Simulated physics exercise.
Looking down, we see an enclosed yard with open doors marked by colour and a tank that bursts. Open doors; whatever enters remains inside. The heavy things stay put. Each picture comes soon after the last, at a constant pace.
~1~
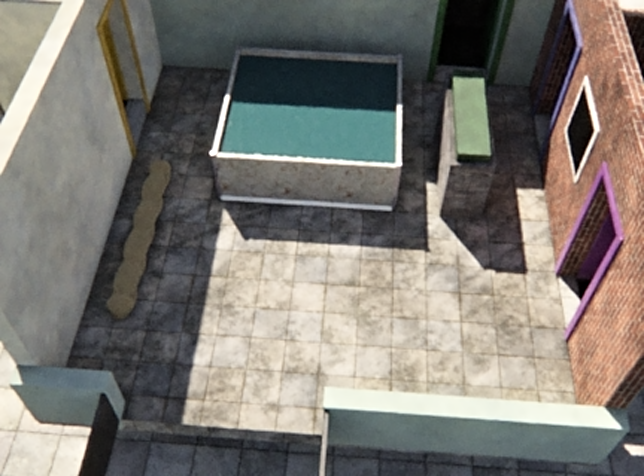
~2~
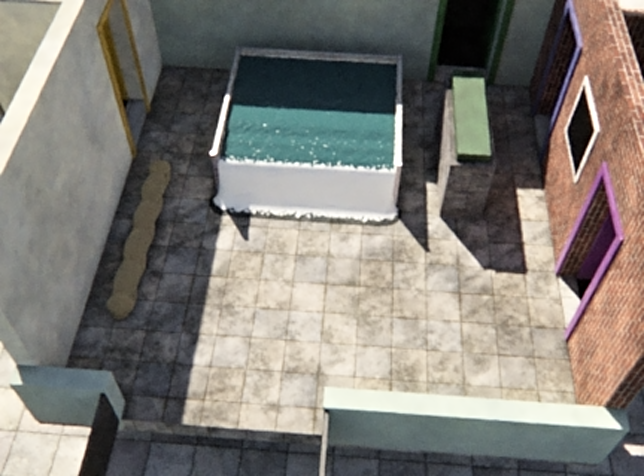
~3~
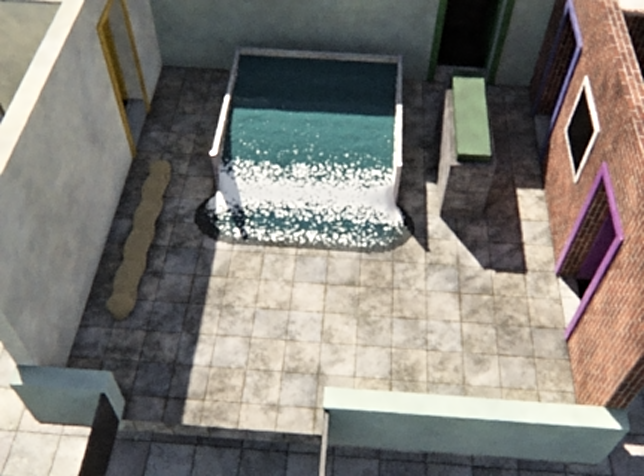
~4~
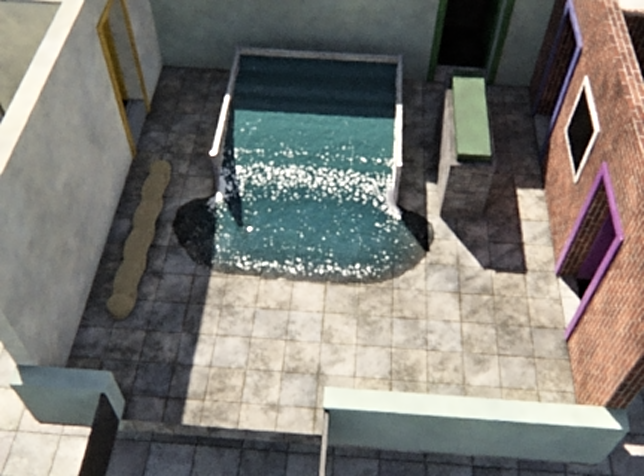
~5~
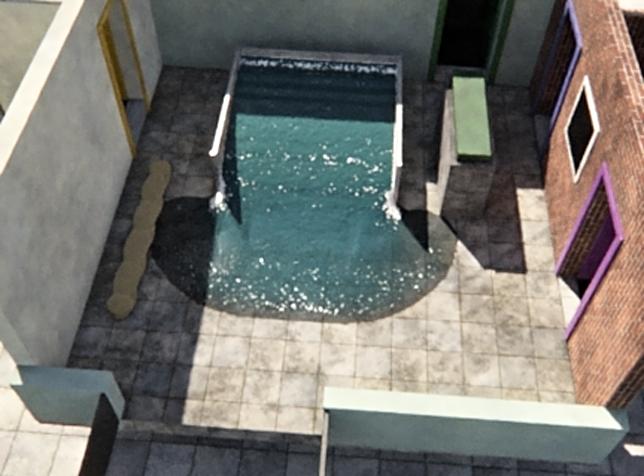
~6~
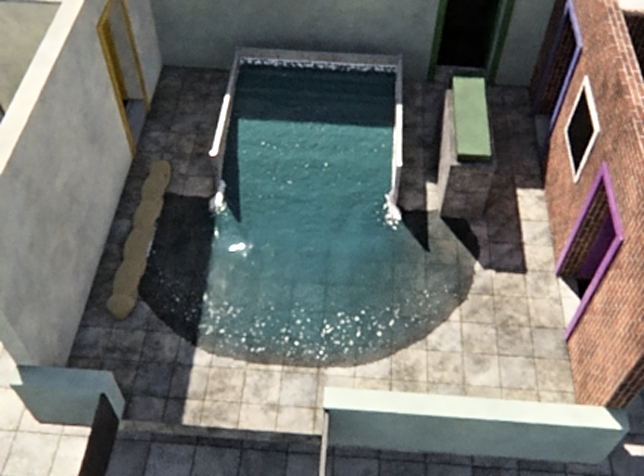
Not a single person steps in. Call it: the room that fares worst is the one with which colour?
It is the purple one.
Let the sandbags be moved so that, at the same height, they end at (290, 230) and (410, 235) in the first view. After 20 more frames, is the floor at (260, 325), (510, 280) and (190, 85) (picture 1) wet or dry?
Taking each in turn: Drenched; drenched; bone-dry.
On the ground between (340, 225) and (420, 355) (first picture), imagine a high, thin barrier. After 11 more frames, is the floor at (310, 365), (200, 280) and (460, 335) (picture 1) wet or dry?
Well, in order I'd call them reached, reached and reached.
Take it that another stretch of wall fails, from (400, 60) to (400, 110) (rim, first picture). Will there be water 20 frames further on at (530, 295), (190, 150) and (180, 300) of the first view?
In the order given: Waterlogged, bare, bare.
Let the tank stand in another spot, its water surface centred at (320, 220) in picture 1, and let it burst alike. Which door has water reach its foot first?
Answer: The purple one.
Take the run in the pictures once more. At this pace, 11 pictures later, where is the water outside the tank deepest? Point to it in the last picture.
Deepest point: About (568, 433).
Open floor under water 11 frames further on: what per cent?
Near 55 in a hundred.
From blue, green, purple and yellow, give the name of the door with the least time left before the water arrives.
Answer: The door marked purple.
A moment on, water covers 50 % of the floor; yellow door not reached, blue door not reached, purple door not reached, green door not reached.
Next, water covers 55 % of the floor; yellow door not reached, blue door not reached, purple door wet at the sill, nothing in, green door not reached.
Then, water covers 60 % of the floor; yellow door not reached, blue door not reached, purple door some in, green door not reached.
Later, water covers 85 % of the floor; yellow door wet at the sill, nothing in, blue door wet at the sill, nothing in, purple door a lot in, green door wet at the sill, nothing in.
In the end, water covers 95 % of the floor; yellow door wet at the sill, nothing in, blue door wet at the sill, nothing in, purple door a lot in, green door a trickle in; the purple door has let in the most.
